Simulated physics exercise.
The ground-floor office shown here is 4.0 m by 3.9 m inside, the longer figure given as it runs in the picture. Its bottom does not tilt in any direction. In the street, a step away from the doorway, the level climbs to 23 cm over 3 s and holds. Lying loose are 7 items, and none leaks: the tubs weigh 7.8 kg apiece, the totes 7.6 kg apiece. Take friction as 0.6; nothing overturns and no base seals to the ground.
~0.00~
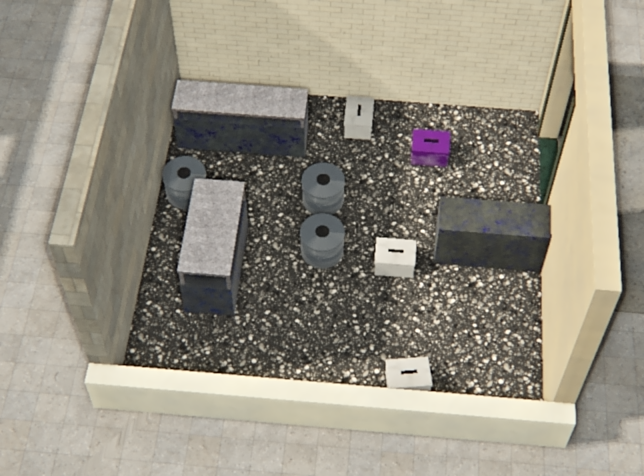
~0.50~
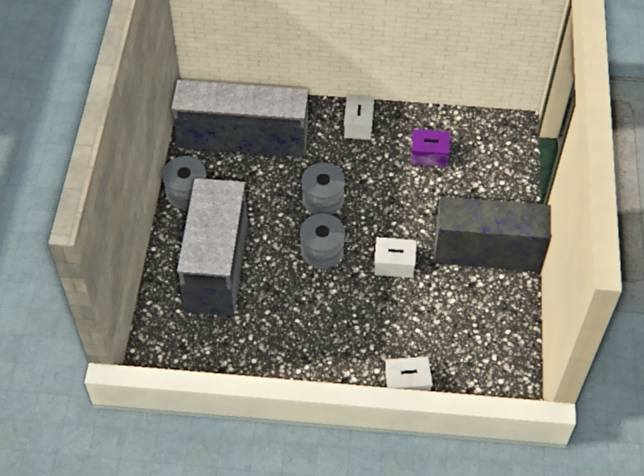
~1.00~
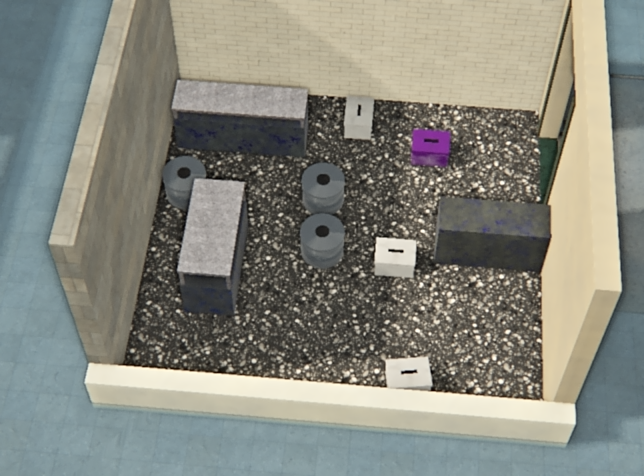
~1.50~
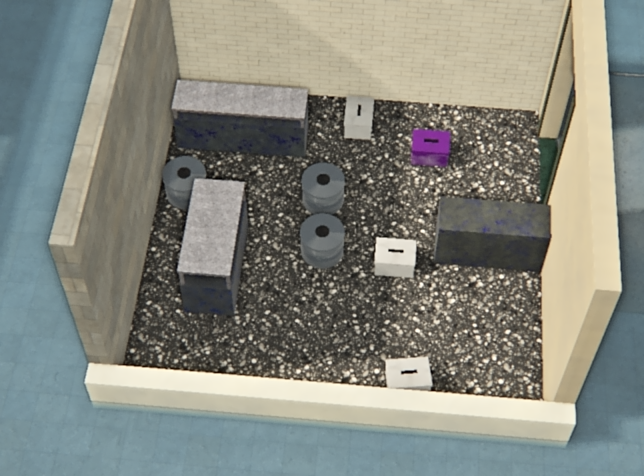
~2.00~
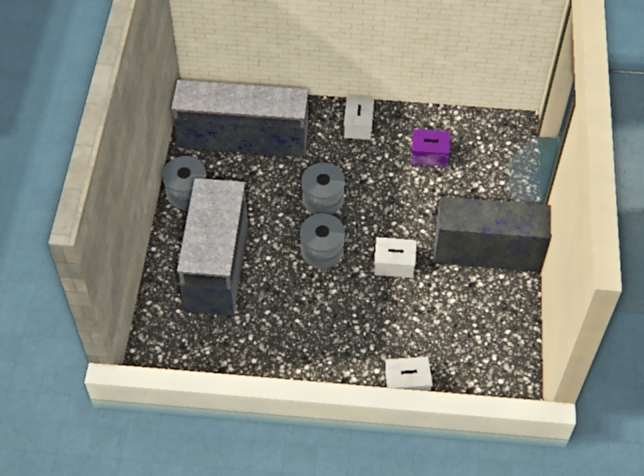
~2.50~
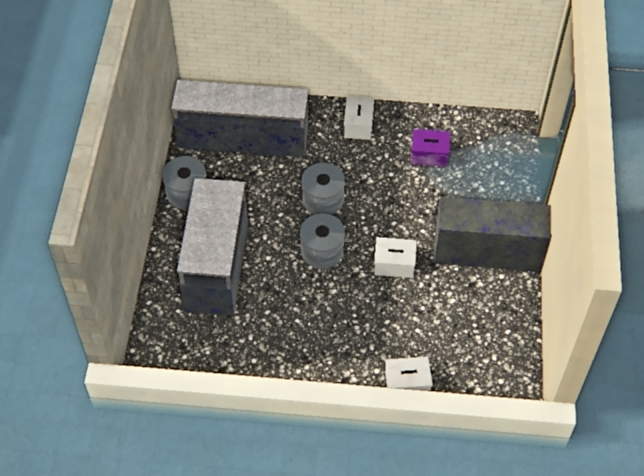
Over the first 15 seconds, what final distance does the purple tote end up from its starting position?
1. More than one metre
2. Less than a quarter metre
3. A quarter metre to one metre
Option 1: More than one metre.
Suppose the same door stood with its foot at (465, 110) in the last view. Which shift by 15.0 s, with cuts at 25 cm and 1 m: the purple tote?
With that change, the purple tote travels a long distance.
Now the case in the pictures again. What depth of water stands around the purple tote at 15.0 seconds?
20 cm or so.
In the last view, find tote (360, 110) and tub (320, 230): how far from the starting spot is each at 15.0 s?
Respectively 200 and 140 centimetres.
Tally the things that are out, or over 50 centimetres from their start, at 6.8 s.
Tally at that time: 4.
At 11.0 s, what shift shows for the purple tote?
Some 250 cm from the start.
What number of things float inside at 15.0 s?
Just then, the number is 7.
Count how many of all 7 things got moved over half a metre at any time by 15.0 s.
6.
After 3.5 s the purple tote is near (405, 138), 0.3 m from its start, aground; 0 afloat.
After 6.8 s the purple tote is near (213, 186), 2.4 m from its start, afloat; 4 afloat.
After 11.0 s the purple tote is near (214, 194), 2.4 m from its start, afloat; 5 afloat.
After 15.0 s the purple tote is near (195, 179), 2.6 m from its start, afloat; 7 afloat.
